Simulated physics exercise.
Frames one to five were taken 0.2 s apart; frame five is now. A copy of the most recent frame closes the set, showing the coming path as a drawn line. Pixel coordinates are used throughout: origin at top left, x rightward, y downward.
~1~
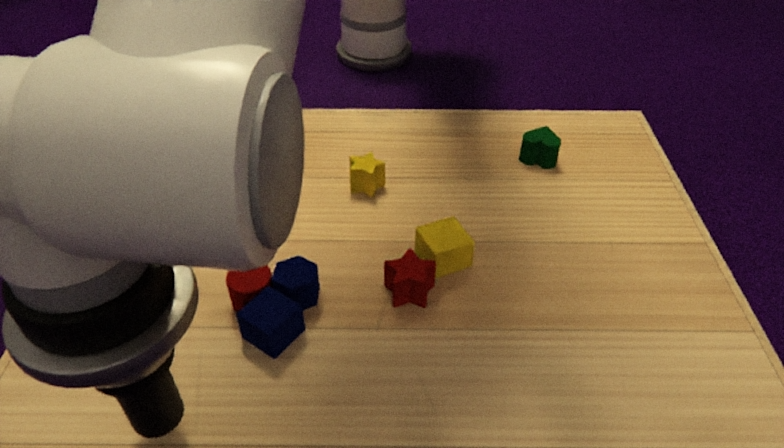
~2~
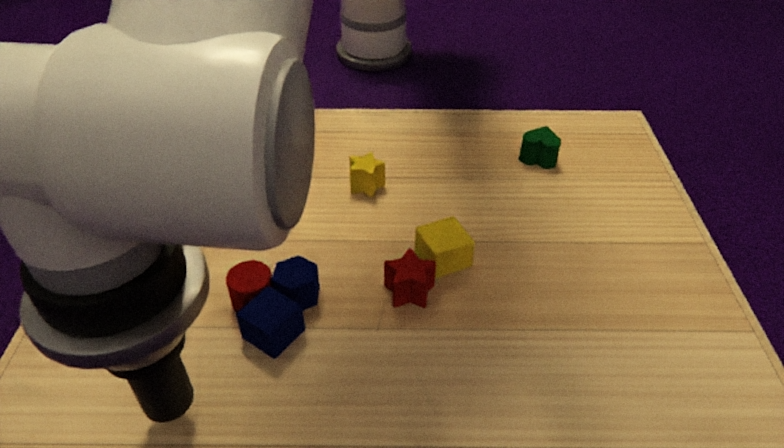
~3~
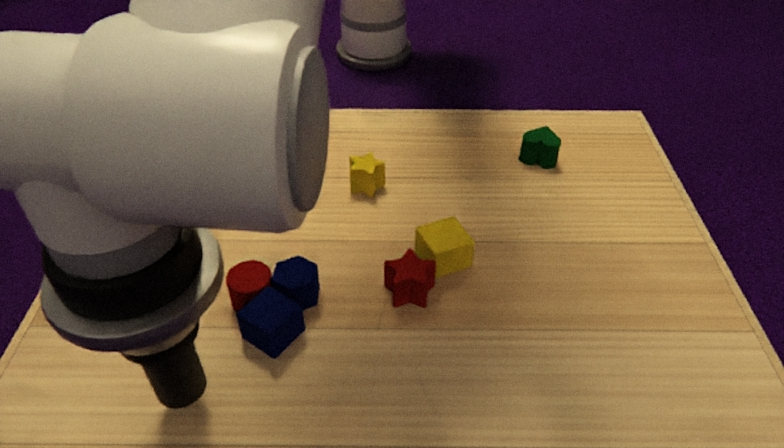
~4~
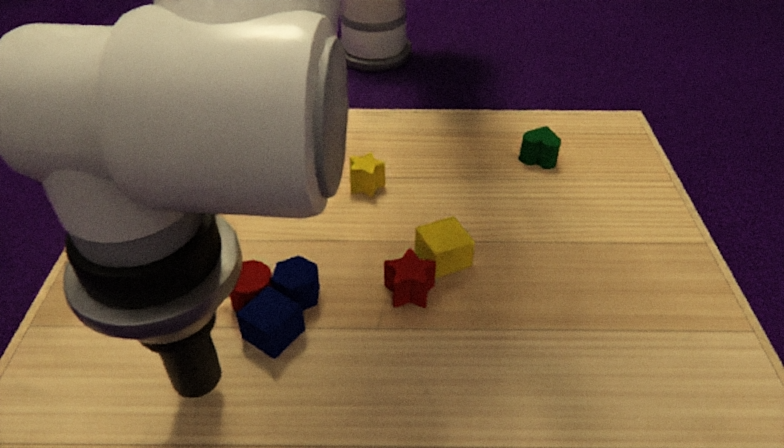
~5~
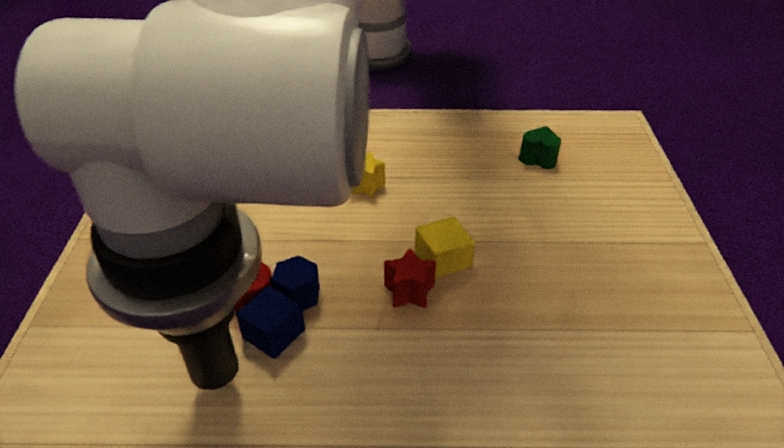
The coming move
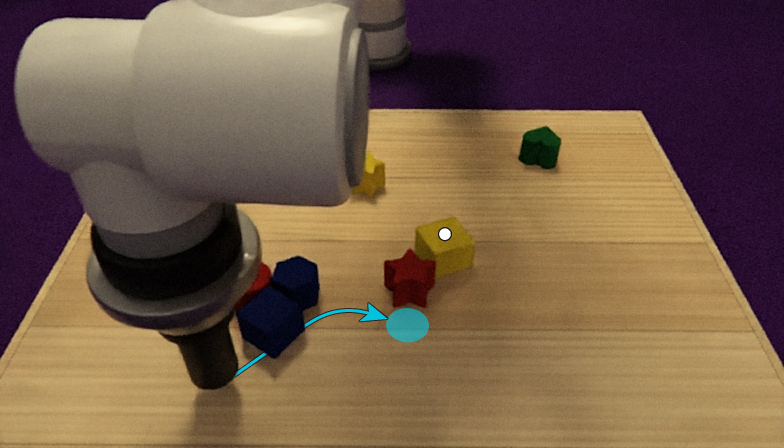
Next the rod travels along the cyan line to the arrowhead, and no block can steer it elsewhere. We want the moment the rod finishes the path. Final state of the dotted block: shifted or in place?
The dotted block will stay where it stands.
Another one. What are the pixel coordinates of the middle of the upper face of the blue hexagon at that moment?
I predict (313, 230).
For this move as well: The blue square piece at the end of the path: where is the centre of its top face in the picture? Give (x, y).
So, by the moment the path ends, you'll find the top centre of the blue square piece at (329, 256).
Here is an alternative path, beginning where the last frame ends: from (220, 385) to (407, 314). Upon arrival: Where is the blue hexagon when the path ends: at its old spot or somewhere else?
Somewhere new.
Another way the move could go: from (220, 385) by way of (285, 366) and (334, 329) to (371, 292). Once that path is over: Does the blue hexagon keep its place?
Going by the path, no.
Path on the board, from (220, 385) via (282, 342) and (342, 311), ending at (408, 325); the dot is on the yellow square piece.
What follows on the original path. One third of the way, rod at (280, 325); blue square piece at (297, 284), turned 20° anticlockwise; blue hexagon at (306, 252), turned 15° anticlockwise.
Two thirds of the way, rod at (341, 295); blue square piece at (329, 256), turned 50° anticlockwise; blue hexagon at (313, 230), turned 50° anticlockwise.
At the end, rod at (408, 309); blue square piece at (329, 256), turned 50° anticlockwise; blue hexagon at (313, 230), turned 50° anticlockwise; red star-shaped block at (424, 271), turned 45° anticlockwise; yellow square piece in place.
